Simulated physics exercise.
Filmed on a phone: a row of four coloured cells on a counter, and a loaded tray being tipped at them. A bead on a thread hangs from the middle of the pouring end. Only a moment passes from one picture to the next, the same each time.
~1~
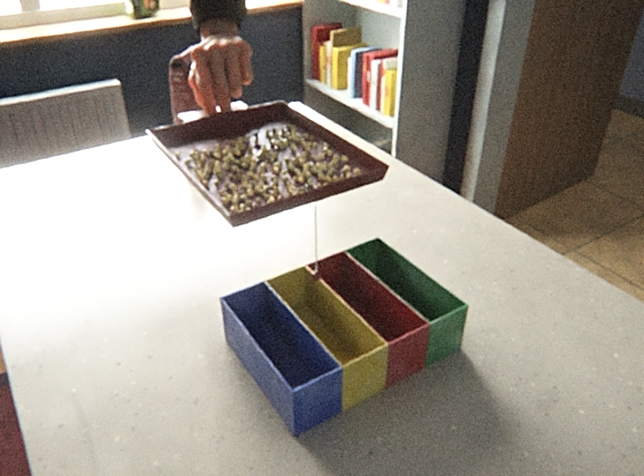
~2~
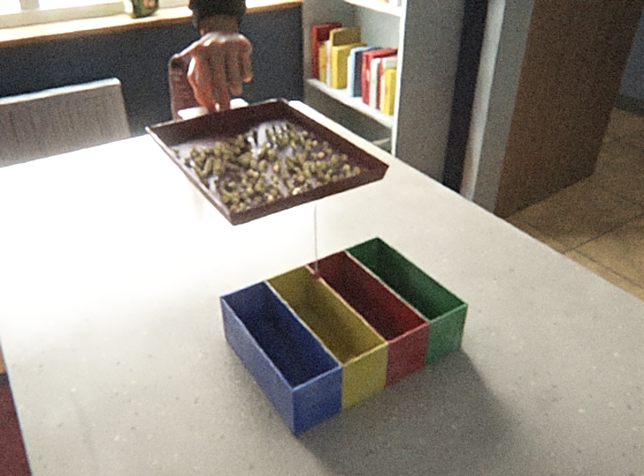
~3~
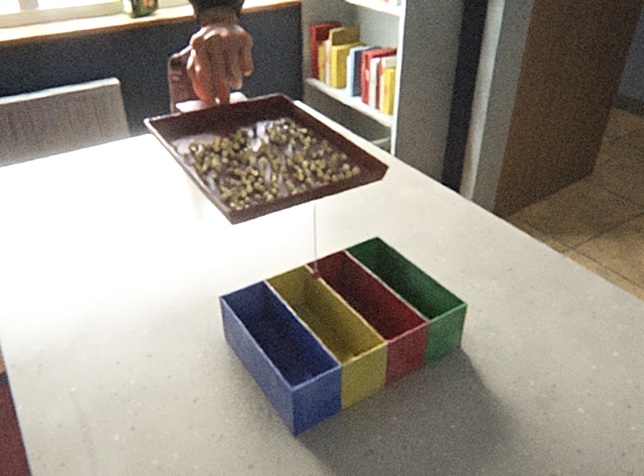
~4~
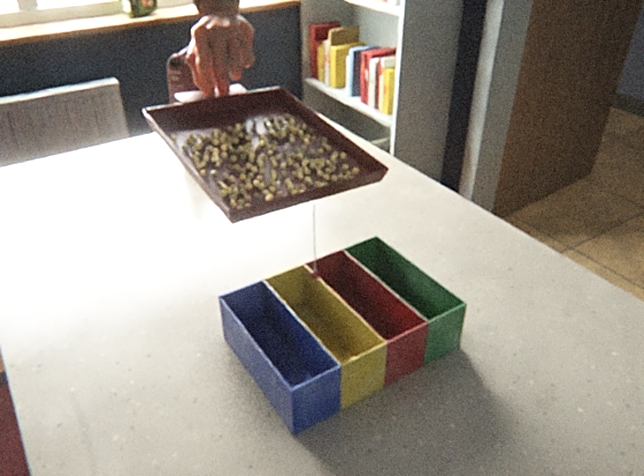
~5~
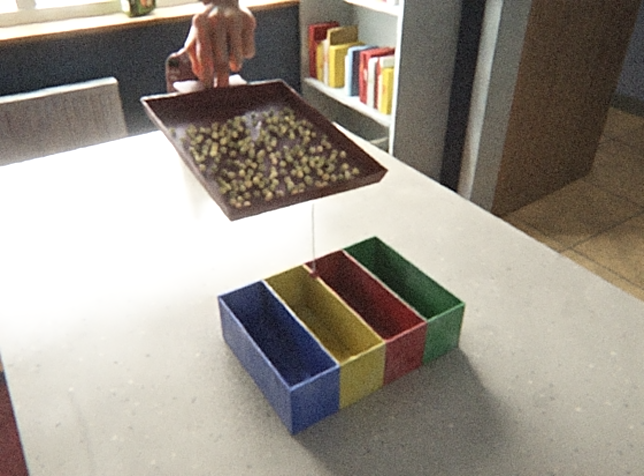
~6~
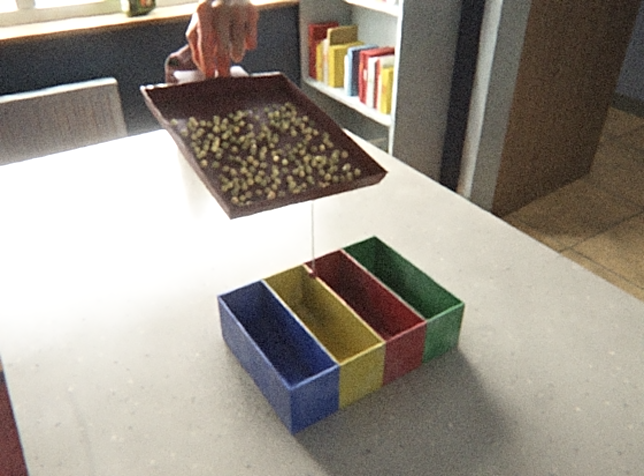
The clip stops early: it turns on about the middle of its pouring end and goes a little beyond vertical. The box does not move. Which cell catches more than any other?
Fullest: The green cell.
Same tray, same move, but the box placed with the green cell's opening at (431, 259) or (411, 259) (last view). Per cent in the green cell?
First some 0, then 20 per cent.
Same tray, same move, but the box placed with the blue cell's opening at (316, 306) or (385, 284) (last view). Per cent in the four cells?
About 100 and 90 per cent.
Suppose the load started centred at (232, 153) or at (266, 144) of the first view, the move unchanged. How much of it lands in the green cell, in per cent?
The first gives 70 %, the second 80 %.
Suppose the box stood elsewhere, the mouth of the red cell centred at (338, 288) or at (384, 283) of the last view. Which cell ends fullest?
One: The cell in green. Two: The red cell.
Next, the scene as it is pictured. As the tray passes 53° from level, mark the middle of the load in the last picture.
Close to (332, 171).
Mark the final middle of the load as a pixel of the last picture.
At about (388, 315).
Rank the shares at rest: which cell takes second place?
The runner-up: The cell in red.
Shortly afterwards, tray tipped steeply; all but a few on the tray; only a few in the green cell; only a few falling or outside the box.
Next, tray tipped right over; near a third on the tray; near a quarter in the green cell; near a quarter in the red cell; near a quarter falling or outside the box.
Some moments later, tray tipped past a quarter turn; near two thirds in the green cell; near a third in the red cell.
In the end, tray tipped past a quarter turn; near two thirds in the green cell; near a third in the red cell; none at all in the blue cell; none at all in the yellow cell.
